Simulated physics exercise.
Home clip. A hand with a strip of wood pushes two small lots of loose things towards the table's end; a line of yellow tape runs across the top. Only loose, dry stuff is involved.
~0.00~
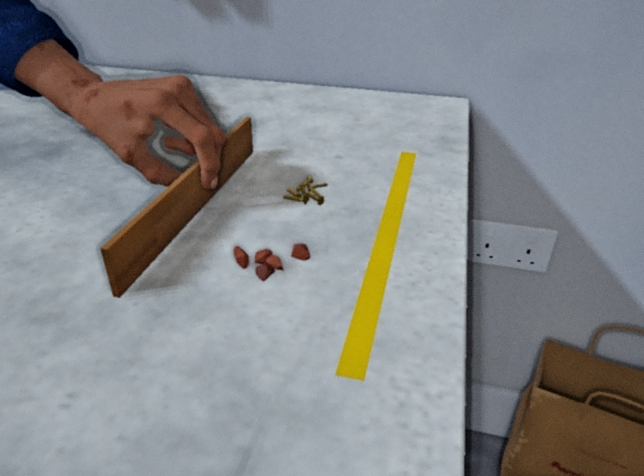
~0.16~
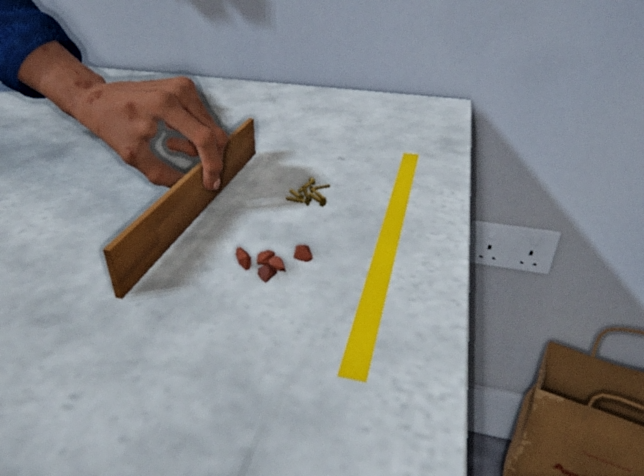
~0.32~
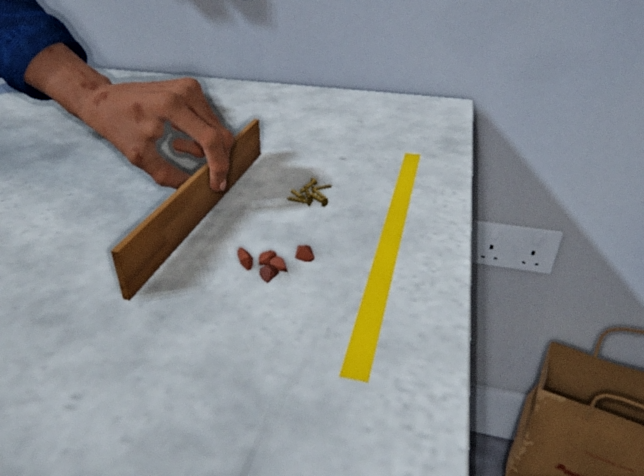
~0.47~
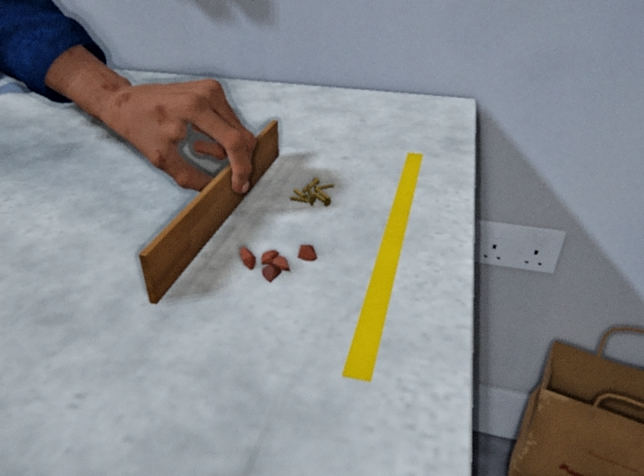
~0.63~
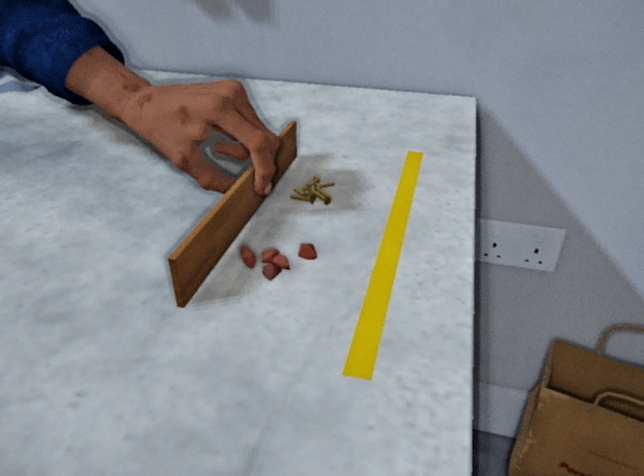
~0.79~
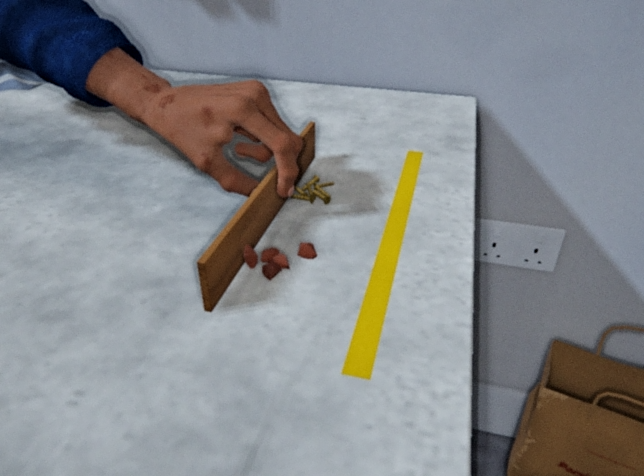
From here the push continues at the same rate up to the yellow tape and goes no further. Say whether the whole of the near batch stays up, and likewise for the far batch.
Near batch: Wholly up; far batch: Wholly up.
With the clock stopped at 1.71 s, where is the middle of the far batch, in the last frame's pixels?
Its middle is roughly at (421, 209) in the last frame.
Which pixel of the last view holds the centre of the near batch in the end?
I'd place the middle near (406, 283).
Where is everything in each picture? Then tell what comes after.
The first picture shows strip of wood (126, 256), at rest; yellow tape (407, 159), about a palm's width from the edge; edge at (468, 247); near batch (276, 263), a few bits of crushed brick; far batch (303, 191), a few brass screws.
The second picture shows strip of wood (128, 257), at rest; far batch (306, 193).
The third picture shows strip of wood (136, 259); near batch (280, 264).
The fourth picture shows strip of wood (162, 262); far batch (310, 193).
The fifth picture shows strip of wood (189, 265); near batch (283, 263).
The sixth picture shows strip of wood (217, 269); yellow tape (414, 158); edge at (475, 246); near batch (282, 262); far batch (310, 190).
By 1.24 s, strip of wood still moving, near (342, 183); near batch all on the table, its front near (342, 273); far batch all on the table, its front near (368, 204).
By 1.71 s, strip of wood stopped at the yellow tape; near batch all on the table, its front near (418, 285); far batch all on the table, its front near (429, 210).
By 1.99 s, strip of wood stopped at the yellow tape; near batch all on the table, its front near (418, 285); far batch all on the table, its front near (437, 200).
When it is over (2.2 s), strip of wood stopped at the yellow tape; near batch all on the table, its front near (418, 285); far batch all on the table, its front near (437, 200).
